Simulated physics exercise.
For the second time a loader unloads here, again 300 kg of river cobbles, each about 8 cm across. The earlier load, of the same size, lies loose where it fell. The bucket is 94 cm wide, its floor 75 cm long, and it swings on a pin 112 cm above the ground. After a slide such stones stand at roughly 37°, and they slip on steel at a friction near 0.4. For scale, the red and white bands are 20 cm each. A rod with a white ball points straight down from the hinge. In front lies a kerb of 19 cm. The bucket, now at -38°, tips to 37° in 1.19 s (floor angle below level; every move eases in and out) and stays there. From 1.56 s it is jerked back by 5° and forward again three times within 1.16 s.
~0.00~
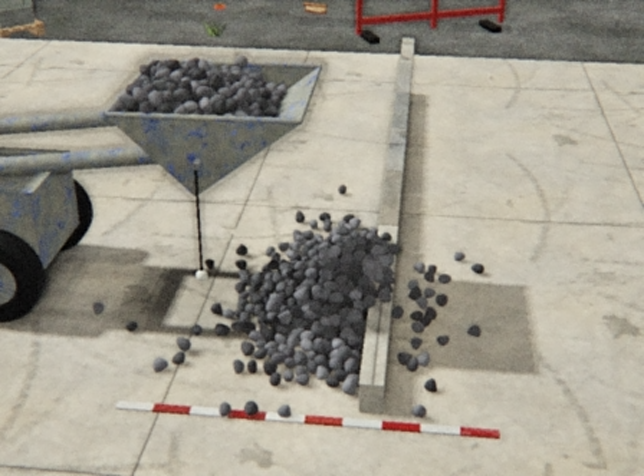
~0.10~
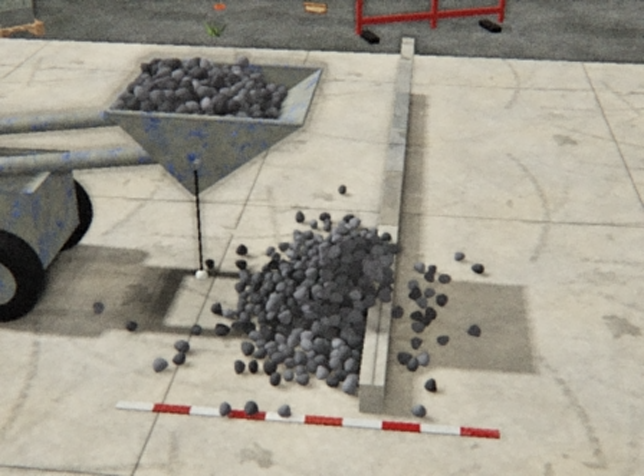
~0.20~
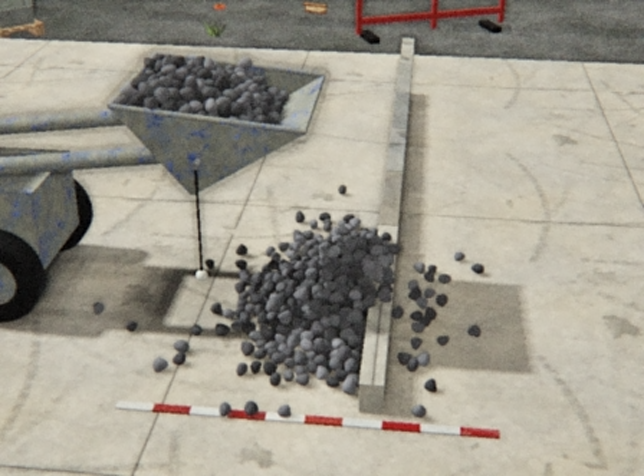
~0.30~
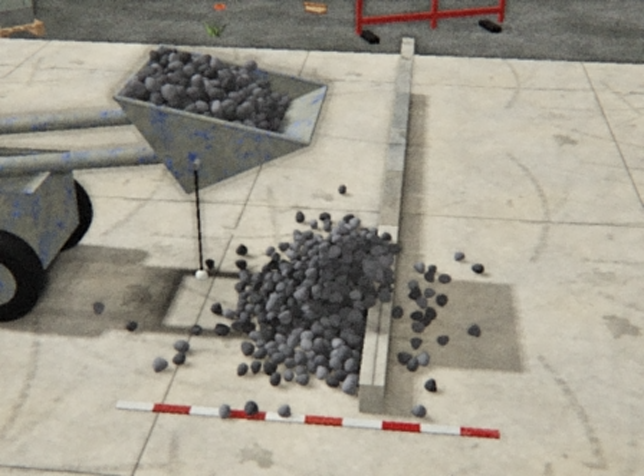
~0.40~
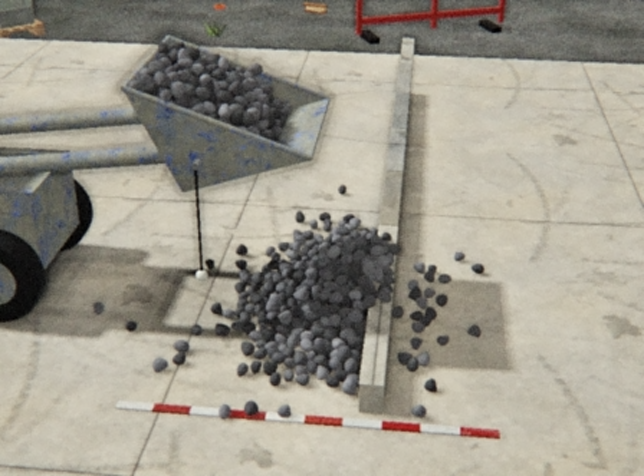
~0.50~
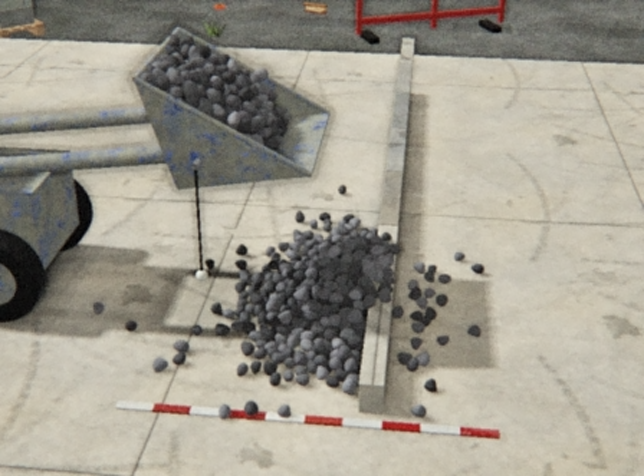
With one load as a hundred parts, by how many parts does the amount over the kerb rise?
Roughly 26 per cent of a load more.
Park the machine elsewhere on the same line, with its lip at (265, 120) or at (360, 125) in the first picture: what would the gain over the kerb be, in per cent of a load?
Near 5 per cent from the first place, 80 from the second.
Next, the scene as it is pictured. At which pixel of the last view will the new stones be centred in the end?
Near (339, 279).
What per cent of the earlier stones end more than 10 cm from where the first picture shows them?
About 15 per cent.
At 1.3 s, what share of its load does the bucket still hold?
Roughly 45 per cent is still inside.
After 0.9 s the floor is at 25°; in per cent of one load, 99 in the bucket, 98 on this side of the kerb, 5 over the kerb; the foremost stones are at (451, 301).
After 1.3 s the floor is at 37°; in per cent of one load, 43 in the bucket, 154 on this side of the kerb, 5 over the kerb; the foremost stones are at (451, 301).
After 3.2 s the floor is at 37°; in per cent of one load, 0 in the bucket, 171 on this side of the kerb, 31 over the kerb; the foremost stones are at (592, 275).
After 5.6 s the floor is at 37°; in per cent of one load, 0 in the bucket, 170 on this side of the kerb, 31 over the kerb; the foremost stones are at (592, 275). Net gain over the kerb, 26.
